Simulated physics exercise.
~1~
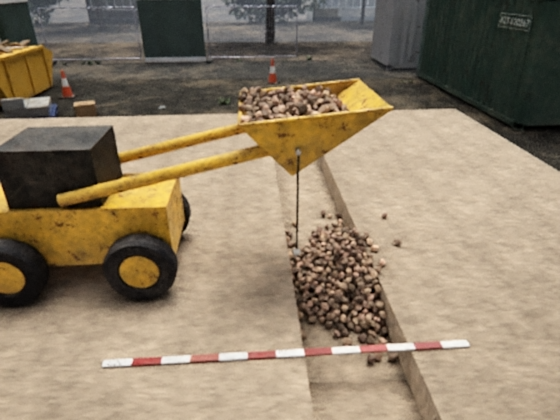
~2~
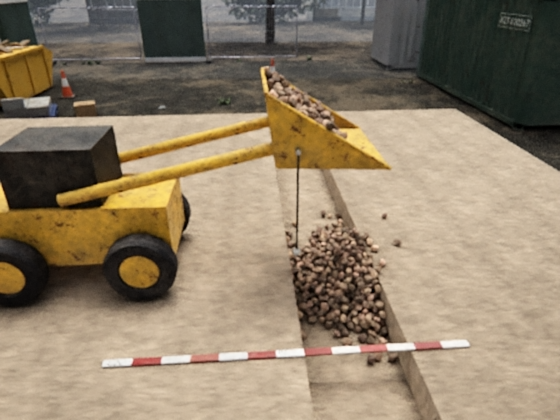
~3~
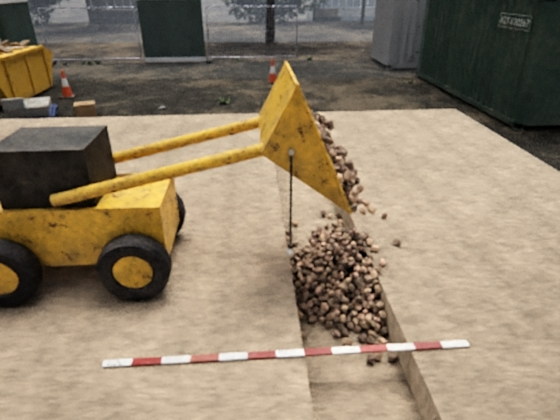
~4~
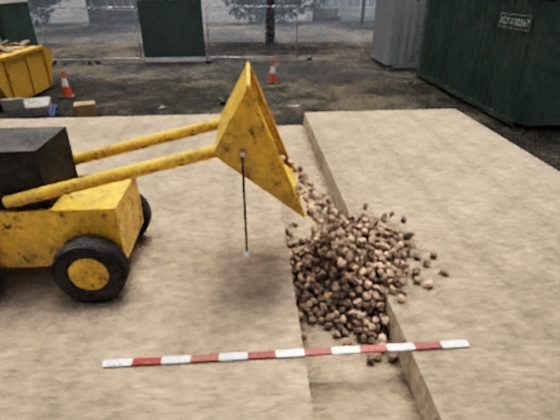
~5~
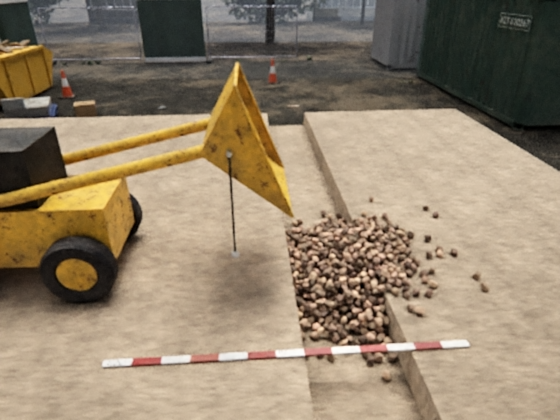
The clip shows a yellow loader tipping a raised bucket of brownish stones over a trench already holding a pile, then backing away to the left as they pour out. The bucket ends up empty, with the heap spread wider and some stones beyond the trench's far edge.
